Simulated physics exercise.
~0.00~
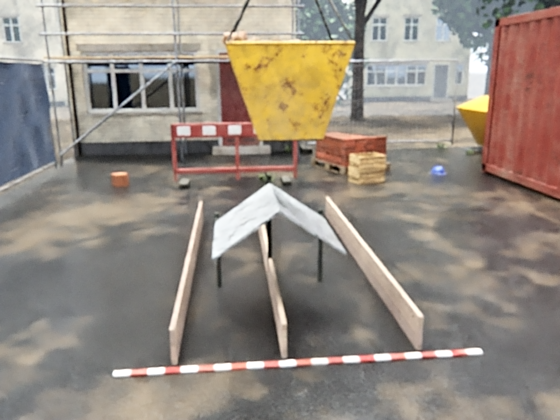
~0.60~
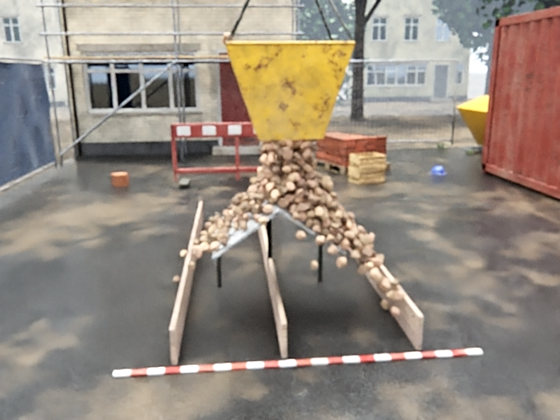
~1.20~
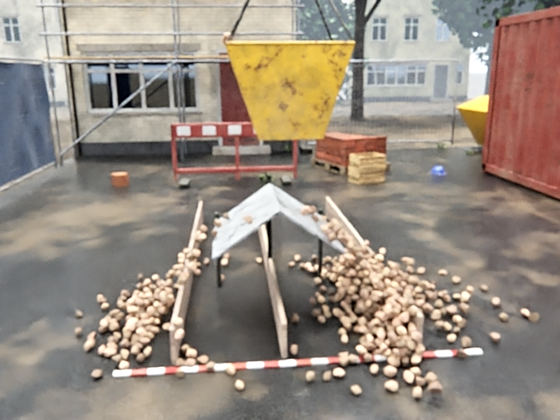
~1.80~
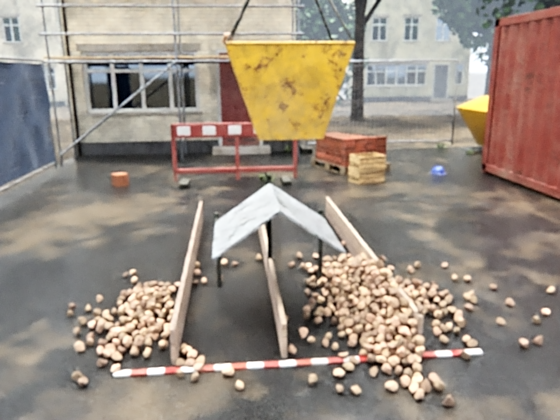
A rusty yellow skip hangs still over a dark paved yard, seen from the front and slightly above, with a pale peaked roof of sloping steel below it and three upright boards around that. A red and white barrier, scaffolding and a house stand behind, a red container at the right, and a striped staff lies in front. Brown stones pour from the skip's bottom, strike the peak and tumble down both slopes, more heavily to the right. They spill past the outer boards and spread. Finally the skip and steel are clear, with most stones heaped in the right bay, a smaller pile left of the boards, and few in the left bay.
